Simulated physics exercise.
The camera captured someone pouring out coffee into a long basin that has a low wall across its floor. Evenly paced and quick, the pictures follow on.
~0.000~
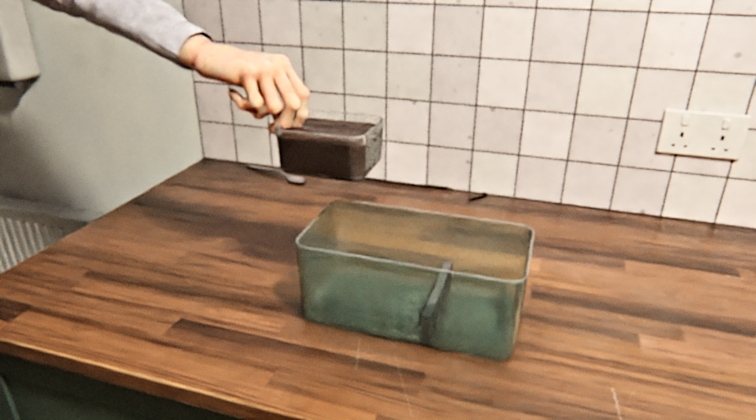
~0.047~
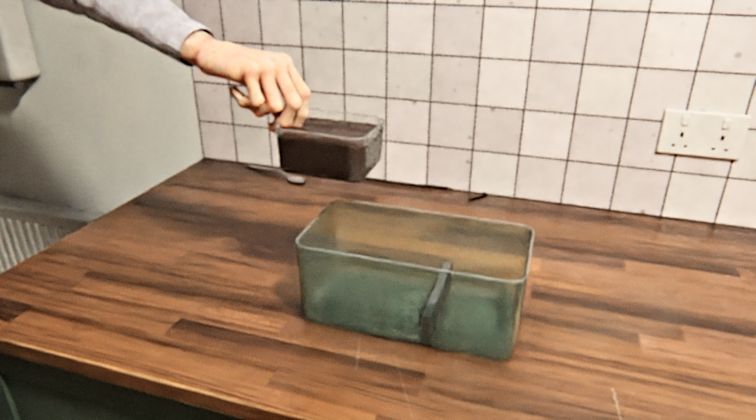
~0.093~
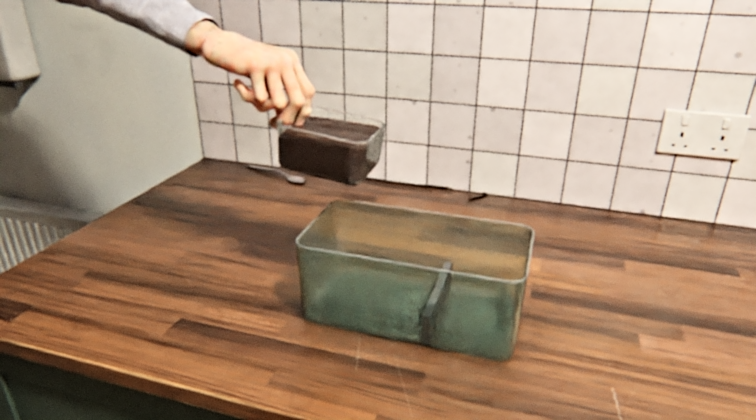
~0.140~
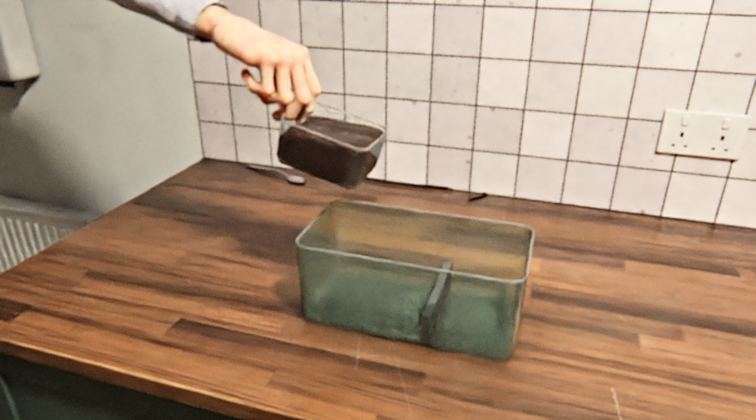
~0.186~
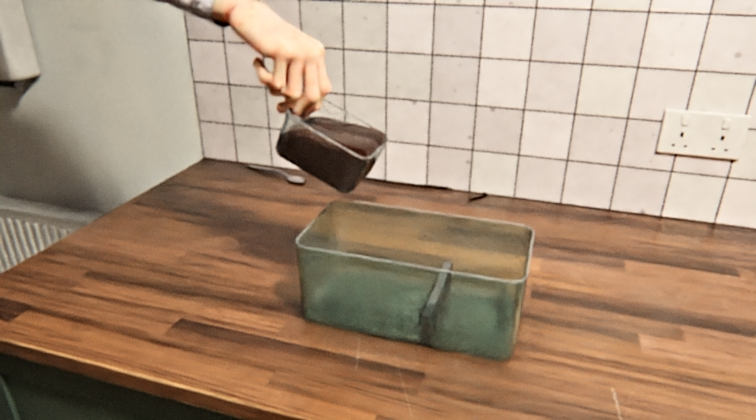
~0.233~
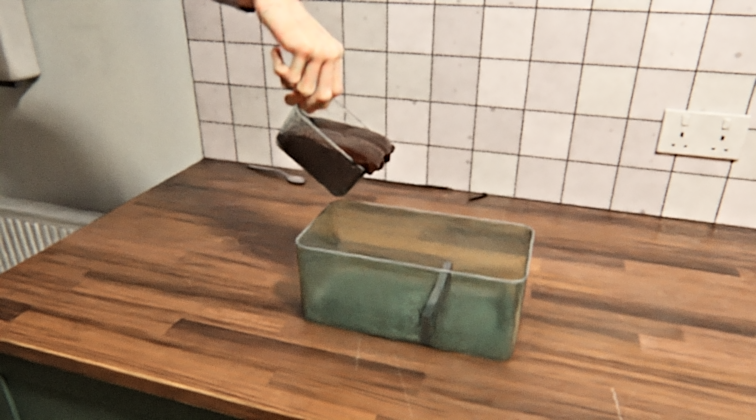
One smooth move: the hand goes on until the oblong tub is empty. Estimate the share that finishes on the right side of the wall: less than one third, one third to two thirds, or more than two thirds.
The right side ends up with less than one third.
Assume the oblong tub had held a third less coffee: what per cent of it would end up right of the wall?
Near 5 %.
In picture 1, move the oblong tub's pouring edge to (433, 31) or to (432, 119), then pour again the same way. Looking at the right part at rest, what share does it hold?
Roughly 70 % and 70 %.
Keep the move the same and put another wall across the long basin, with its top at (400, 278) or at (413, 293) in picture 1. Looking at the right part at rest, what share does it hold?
That'd be about 65 percent for the first and about 45 percent for the other.
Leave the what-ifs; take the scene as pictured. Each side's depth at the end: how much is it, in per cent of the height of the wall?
I'd put the left at about 40 and the right at about 0.
A moment on, the oblong tub is tipped right over and 9 per cent is still to pour, 61 is left of the wall and 0 right of it.
Next, the oblong tub is tipped right over and 0 per cent is still to pour, 92 is left of the wall and 3 right of it.
Then the oblong tub is tipped right over and 0 per cent is still to pour, 91 is left of the wall and 7 right of it.
Later the oblong tub is tipped right over and 0 per cent is still to pour, 91 is left of the wall and 7 right of it.
At rest 91 per cent lies left of the wall, 7 right of it and 1 outside.
